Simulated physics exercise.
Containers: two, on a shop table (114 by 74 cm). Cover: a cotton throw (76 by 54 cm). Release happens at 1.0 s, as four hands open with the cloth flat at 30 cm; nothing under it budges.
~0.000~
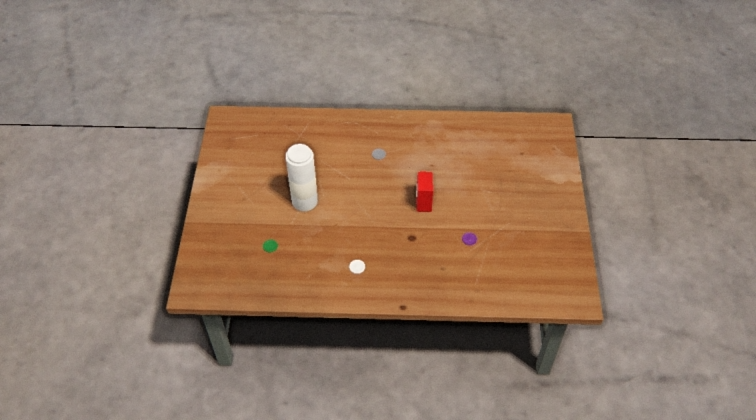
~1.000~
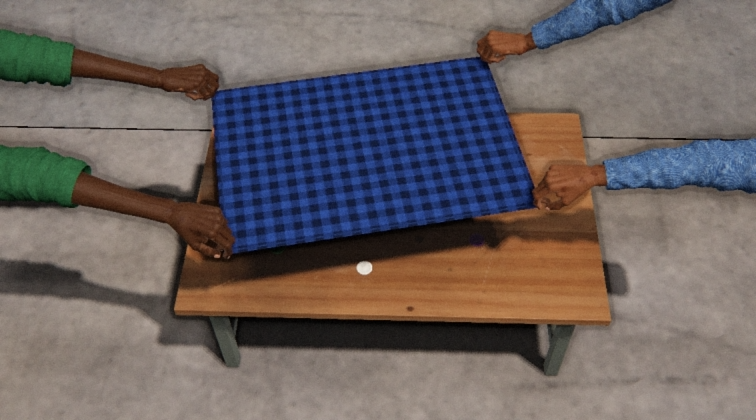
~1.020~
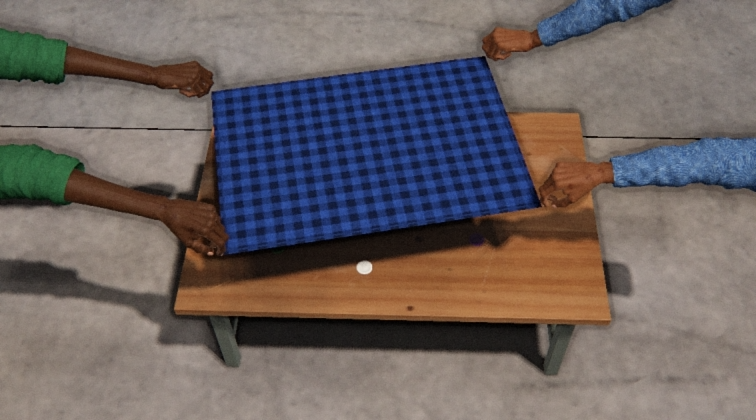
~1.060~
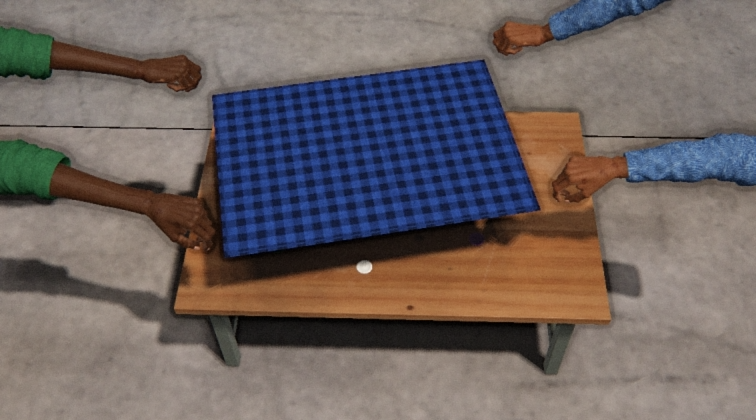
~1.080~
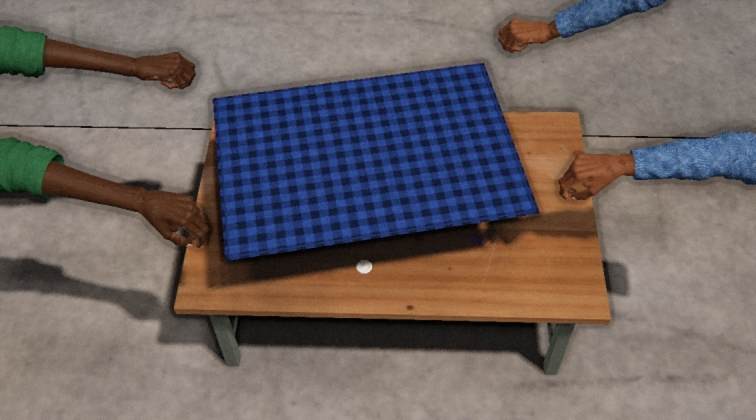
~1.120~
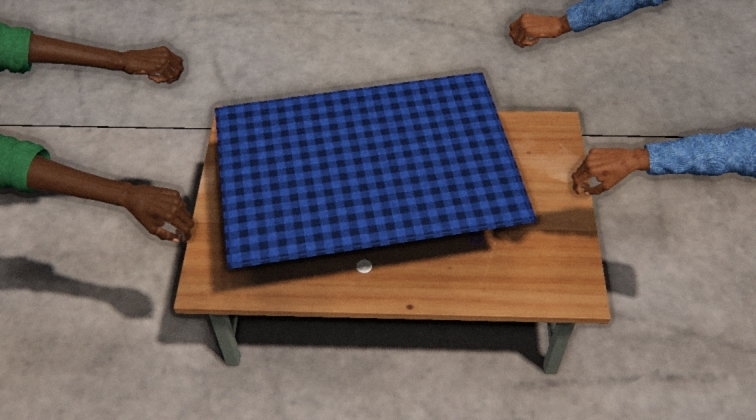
A blue checked cloth, held flat by four hands above a wooden table with a white bottle, a red box and small coloured discs, is released as the hands open and draw back, and it sinks slightly, still spread flat.
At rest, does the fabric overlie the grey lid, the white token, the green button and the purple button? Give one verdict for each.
The grey lid will remain visible; the white token will get draped; the green button will get draped; the purple button will get draped.
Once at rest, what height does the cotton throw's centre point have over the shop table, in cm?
Roughly 14 cm.
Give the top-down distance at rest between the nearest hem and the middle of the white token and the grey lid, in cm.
Around 2 centimetres for the first one and around 3 centimetres for the second.
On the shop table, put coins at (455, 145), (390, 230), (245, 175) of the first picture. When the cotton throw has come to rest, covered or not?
First spot stays visible, second is overlaid, third stays visible.
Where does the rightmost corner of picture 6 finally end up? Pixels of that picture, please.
Near pixel (504, 256).
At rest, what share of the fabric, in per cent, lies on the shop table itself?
Roughly 30 %.
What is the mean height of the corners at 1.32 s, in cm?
The corners are on average some 0 cm above the surface.
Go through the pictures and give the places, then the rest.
In the first picture, grey lid (379, 154); white token (357, 266); green button (270, 246); purple button (470, 239); white bottle (299, 153), 21 cm tall; red box (425, 181), 10 cm tall.
In the second picture, cotton throw corners (224, 255) (211, 92) (485, 56) (542, 207); highest point 30 cm, lowest 30 cm.
In the third picture, cotton throw corners (224, 255) (211, 92); highest point 30 cm, lowest 30 cm.
In the fourth picture, cotton throw corners (225, 258) (212, 95); highest point 28 cm, lowest 28 cm.
In the fifth picture, cotton throw corners (226, 261) (213, 99); highest point 27 cm, lowest 27 cm.
In the sixth picture, cotton throw corners (228, 269) (215, 108) (482, 73) (537, 222); highest point 23 cm, lowest 23 cm.
By 1.3 s, 25 % of it is down, spanning 73 by 55 cm, above purple button, white token, green button.
By 1.5 s, 30 % of it is down, spanning 71 by 56 cm, above purple button, white token, green button.
By 1.7 s, 30 % of it is down, spanning 70 by 56 cm, above purple button, white token, green button.
By 1.9 s, 30 % of it is down, spanning 70 by 56 cm, above purple button, white token, green button.
By 2.7 s, 30 % of it is down, spanning 70 by 56 cm, above purple button, white token, green button.
